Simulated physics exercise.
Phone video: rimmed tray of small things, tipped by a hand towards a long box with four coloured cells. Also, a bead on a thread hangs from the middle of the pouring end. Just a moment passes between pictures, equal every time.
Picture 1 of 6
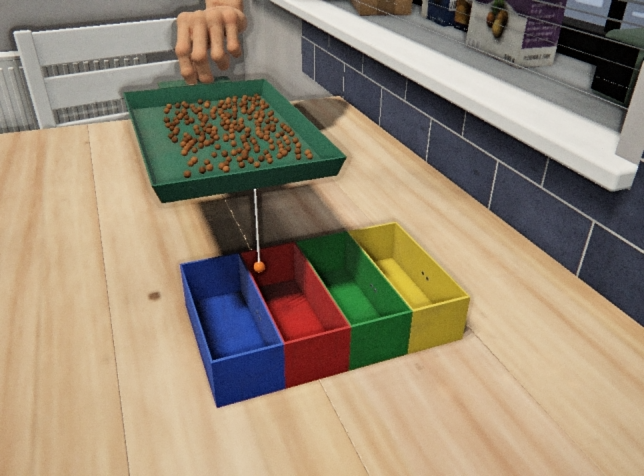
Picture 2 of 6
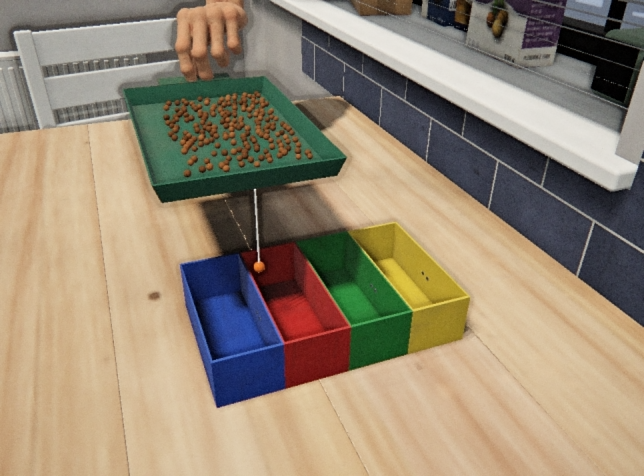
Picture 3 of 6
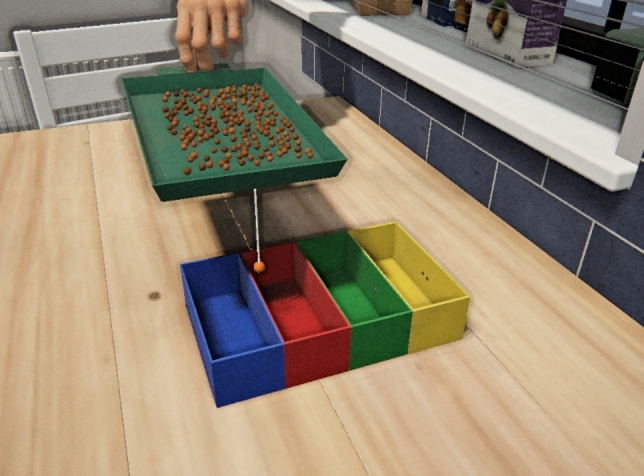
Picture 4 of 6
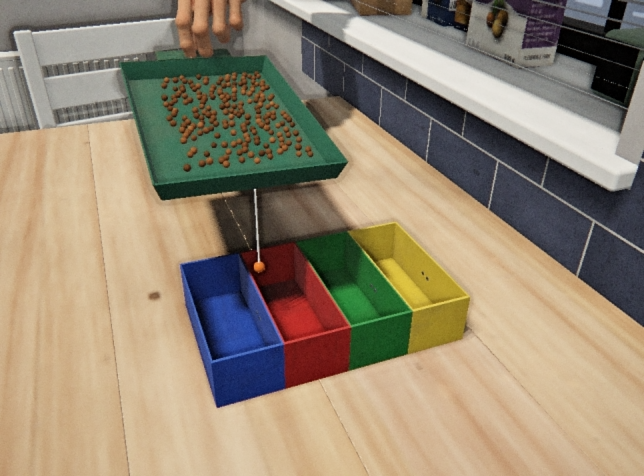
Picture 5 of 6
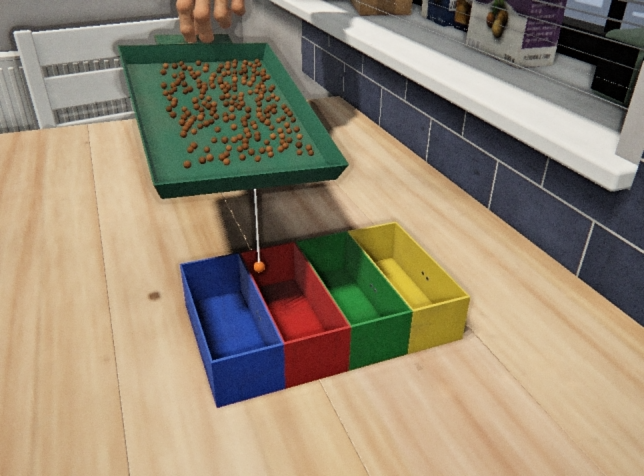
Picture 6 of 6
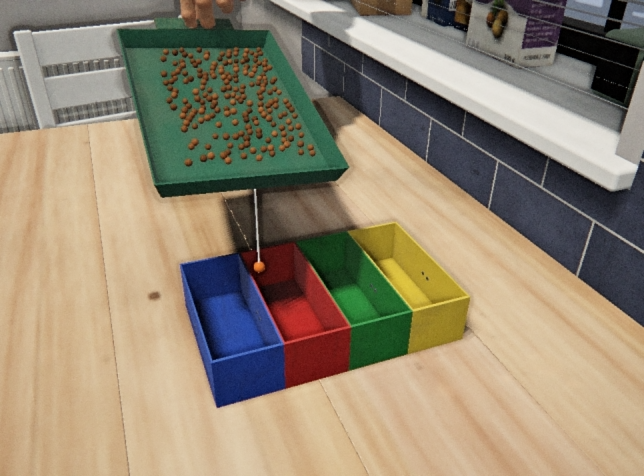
On a wooden table by a tiled wall, a hand raises the far end of a green tray of small brown balls, tilting it gradually above a box with blue, red, green and yellow cells while an orange bead hangs still.
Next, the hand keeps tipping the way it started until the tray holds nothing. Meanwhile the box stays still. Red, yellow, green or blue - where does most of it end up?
Most of it ends up in green.
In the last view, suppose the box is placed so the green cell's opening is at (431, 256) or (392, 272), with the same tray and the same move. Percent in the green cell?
0 and 10 in a hundred.
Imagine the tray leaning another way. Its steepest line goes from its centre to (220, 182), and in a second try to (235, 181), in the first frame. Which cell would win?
The blue one first, the cell in blue second.
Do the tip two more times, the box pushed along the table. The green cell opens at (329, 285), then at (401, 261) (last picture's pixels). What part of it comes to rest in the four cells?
100 and 100 in a hundred, in turn.
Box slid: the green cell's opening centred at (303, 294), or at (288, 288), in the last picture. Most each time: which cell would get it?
The first try: The cell in yellow. The second: The yellow one.
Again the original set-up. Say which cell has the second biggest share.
Second place goes to the red one.
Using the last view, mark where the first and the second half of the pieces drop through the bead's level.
First part (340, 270), rest (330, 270).
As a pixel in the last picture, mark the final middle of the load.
Around (343, 330).
Soon, tray tipped steeply; most on the tray; a small part in the green cell; a stray few in the red cell; a stray few in the blue cell; a small part falling or outside the box.
A while on, tray tipped past a quarter turn; about a third on the tray; about a quarter in the green cell; a small part in the red cell; a stray few in the yellow cell; a stray few in the blue cell; about a quarter falling or outside the box.
Towards the end, tray tipped past a quarter turn; about two thirds in the green cell; about a third in the red cell; a stray few in the blue cell; a stray few in the yellow cell; a stray few falling or outside the box.
Finally, tray tipped past a quarter turn; about two thirds in the green cell; about a third in the red cell; a stray few in the blue cell; a stray few in the yellow cell; a stray few outside the box.
